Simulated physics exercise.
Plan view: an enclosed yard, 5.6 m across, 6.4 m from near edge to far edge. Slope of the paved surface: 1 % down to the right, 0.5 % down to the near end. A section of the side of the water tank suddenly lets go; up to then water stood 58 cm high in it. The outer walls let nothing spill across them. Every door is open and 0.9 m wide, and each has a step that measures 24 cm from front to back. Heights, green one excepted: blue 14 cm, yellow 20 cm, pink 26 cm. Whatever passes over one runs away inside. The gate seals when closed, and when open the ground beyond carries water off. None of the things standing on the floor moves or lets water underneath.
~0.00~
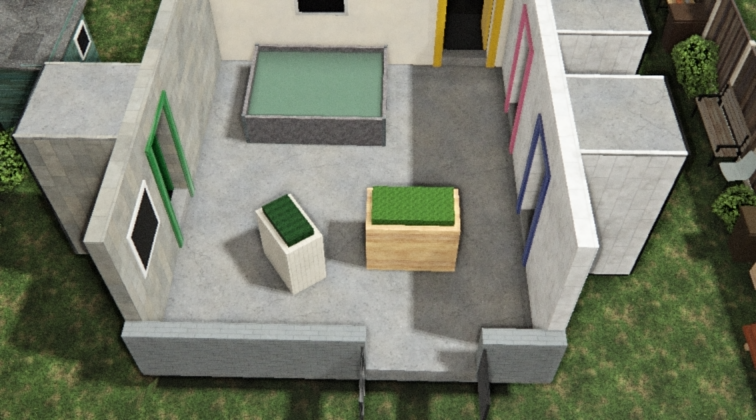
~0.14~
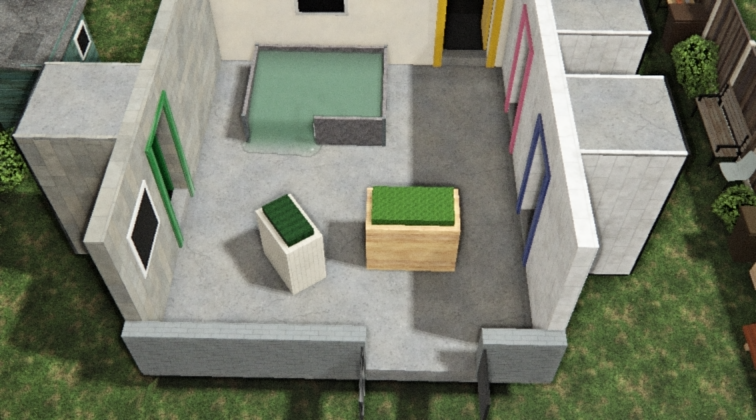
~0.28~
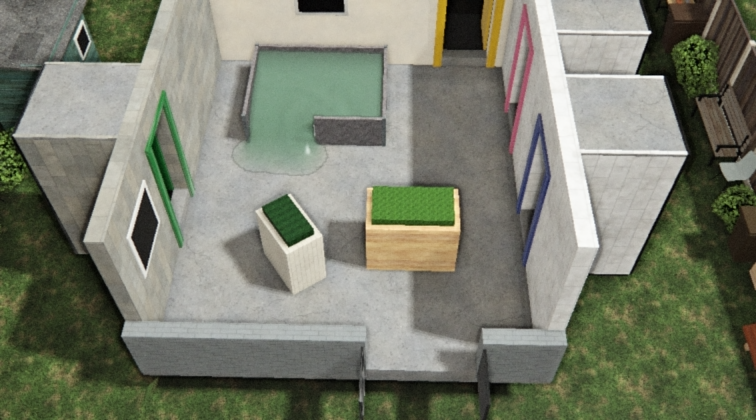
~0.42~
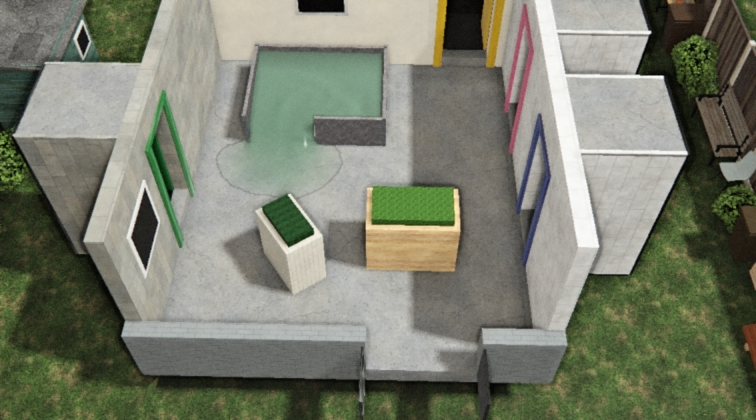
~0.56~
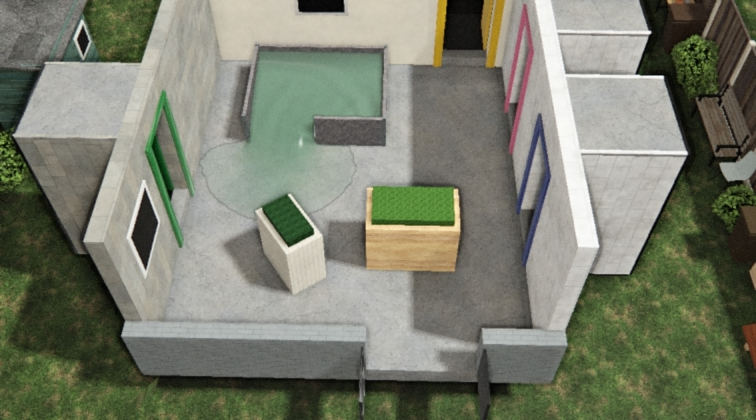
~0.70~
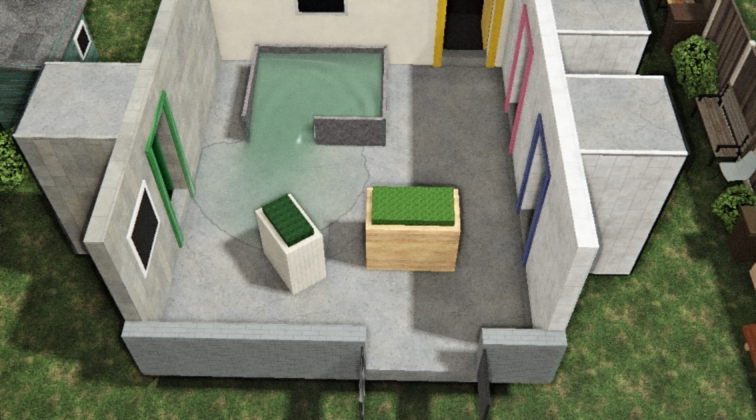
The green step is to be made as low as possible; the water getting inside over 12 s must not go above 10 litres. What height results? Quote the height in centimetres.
It would have to be roughly 14 cm high.
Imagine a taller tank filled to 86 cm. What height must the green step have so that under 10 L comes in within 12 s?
Roughly 23 cm high.
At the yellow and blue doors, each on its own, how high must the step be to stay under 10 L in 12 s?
About 8.5 cm at yellow and about 6.5 cm at blue.
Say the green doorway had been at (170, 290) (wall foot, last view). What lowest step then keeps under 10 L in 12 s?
You'd want it roughly 20 cm high.
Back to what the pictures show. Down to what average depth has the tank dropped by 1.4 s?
Mean depth: Approx. 41 cm.
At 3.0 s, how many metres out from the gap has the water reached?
5.6 metres.
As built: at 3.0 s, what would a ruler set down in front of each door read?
Centimetres: Blue = 0, yellow = 0, green = 14, pink = 0.
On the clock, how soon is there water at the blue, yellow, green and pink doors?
Blue = 3.6 s, yellow = 7.5 s, green = 0.9 s, pink = 6.0 s.
After 1.4 s water covers 30 % of the floor, deepest (30 cm) near (262, 151); 16 cm at the green door, 0 litres in over its 24 cm step.
After 3.0 s water covers 45 % of the floor, deepest (37 cm) near (158, 349); 14 cm at the green door, 0 litres in over its 24 cm step.
After 12.0 s water covers 100 % of the floor, deepest (14 cm) near (504, 82); 5 cm at the green door, 0 litres in over its 24 cm step.
At the green door as built, the water arrived by 0.9 s and peaked near 21 cm at 1.6 s.
With a step of 13 cm, 15 litres would have come in within the 12 s; with 17.5 cm, 2 litres. So under 10 litres takes about 14 cm.
